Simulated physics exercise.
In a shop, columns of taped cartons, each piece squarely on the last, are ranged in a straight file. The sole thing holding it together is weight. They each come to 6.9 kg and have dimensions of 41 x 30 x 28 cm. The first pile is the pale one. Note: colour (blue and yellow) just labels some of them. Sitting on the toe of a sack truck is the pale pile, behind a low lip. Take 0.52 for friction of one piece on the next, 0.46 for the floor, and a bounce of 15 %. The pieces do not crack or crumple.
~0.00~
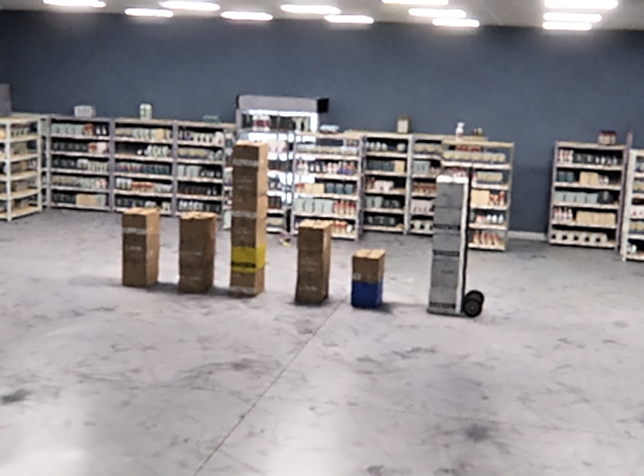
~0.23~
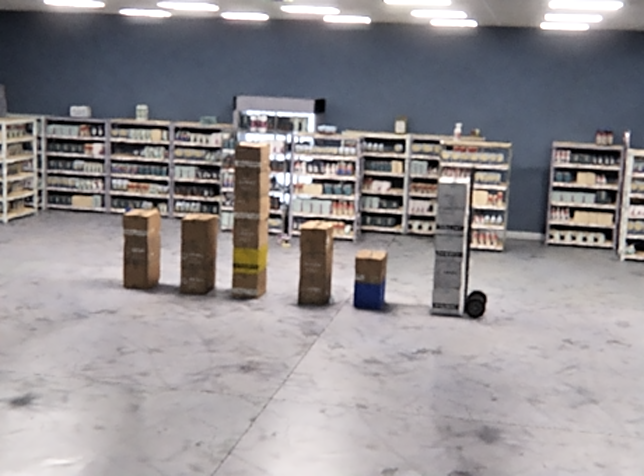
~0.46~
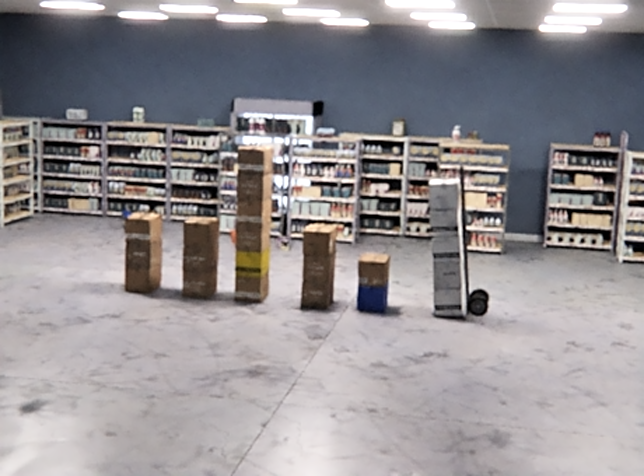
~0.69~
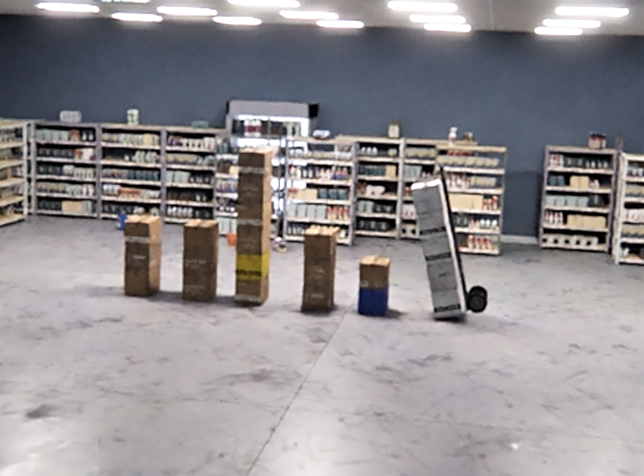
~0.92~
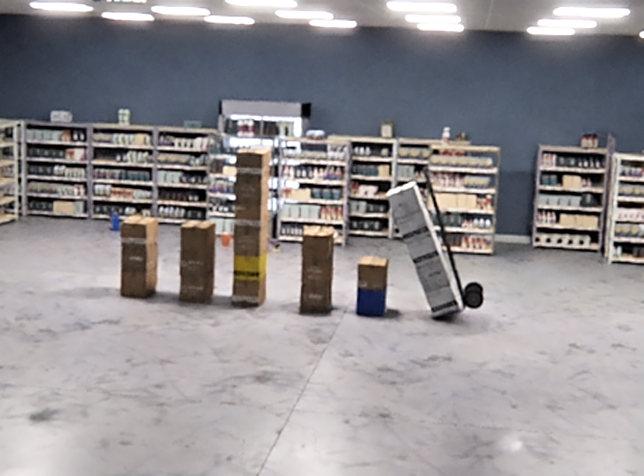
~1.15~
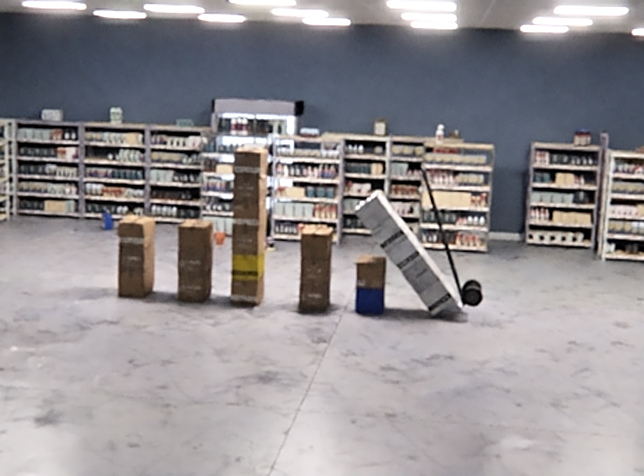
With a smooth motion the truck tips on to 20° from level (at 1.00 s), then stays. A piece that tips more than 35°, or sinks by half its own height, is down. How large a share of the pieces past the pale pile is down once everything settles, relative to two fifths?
The share down is smaller than two fifths.
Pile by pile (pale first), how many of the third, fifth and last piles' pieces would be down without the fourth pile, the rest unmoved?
That gives third 3, fifth 0 and last 0.
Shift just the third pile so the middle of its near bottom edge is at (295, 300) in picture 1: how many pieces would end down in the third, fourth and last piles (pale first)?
Down counts: Third 1, fourth 0, last 0.
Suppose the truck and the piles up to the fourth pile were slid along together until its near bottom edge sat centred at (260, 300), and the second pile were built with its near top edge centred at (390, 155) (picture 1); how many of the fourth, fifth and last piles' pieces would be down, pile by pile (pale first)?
Result: Fourth pile 6, fifth pile 2, last pile 3.
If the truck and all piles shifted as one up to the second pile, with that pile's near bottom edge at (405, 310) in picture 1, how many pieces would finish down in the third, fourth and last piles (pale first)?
Down per pile: Third 0; fourth 0; last 0.
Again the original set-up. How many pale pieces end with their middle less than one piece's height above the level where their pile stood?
That makes 3 in all.
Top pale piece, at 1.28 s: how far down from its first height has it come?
Drop so far: Roughly 40 cm.
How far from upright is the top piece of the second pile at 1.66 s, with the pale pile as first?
Roughly 0° from upright.
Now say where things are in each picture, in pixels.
In the first frame (each place is the centre of the face we see best; the camera moves round a little), truck frame (469, 197) 0° forward; yellow carton (243, 259); blue carton (364, 295); the others all in place.
In the second frame, truck frame (471, 198) 0° forward; yellow carton (246, 261).
In the third frame, truck frame (462, 197) 6° forward, top of the pale pile leaning 6°; yellow carton (248, 264); the others all in place.
In the fourth frame, truck frame (446, 197) 14° forward, top of the pale pile leaning 14°; yellow carton (249, 268); the others all in place.
In the fifth frame, truck frame (432, 197) 20° forward, top of the pale pile leaning 24°; yellow carton (246, 268); the others all in place.
In the sixth frame, truck frame (430, 196) 20° forward, top of the pale pile leaning 40°; yellow carton (245, 268); blue carton (369, 301); the others all in place.
By 1.28 s, 5 of the pale pile down; none of the 17 other cartons down.
By 1.66 s, 5 of the pale pile down; none of the 17 other cartons down, 4 disturbed.
By 2.36 s, 5 of the pale pile down; 2 of the 17 other cartons down.
When it is over (3.6 s), 5 of the pale pile down; 2 of the 17 other cartons down; yellow carton unmoved; blue carton unmoved. That is 12 per cent. In pixels of the last frame, middles, yellow carton near (248, 264), blue carton near (370, 297).
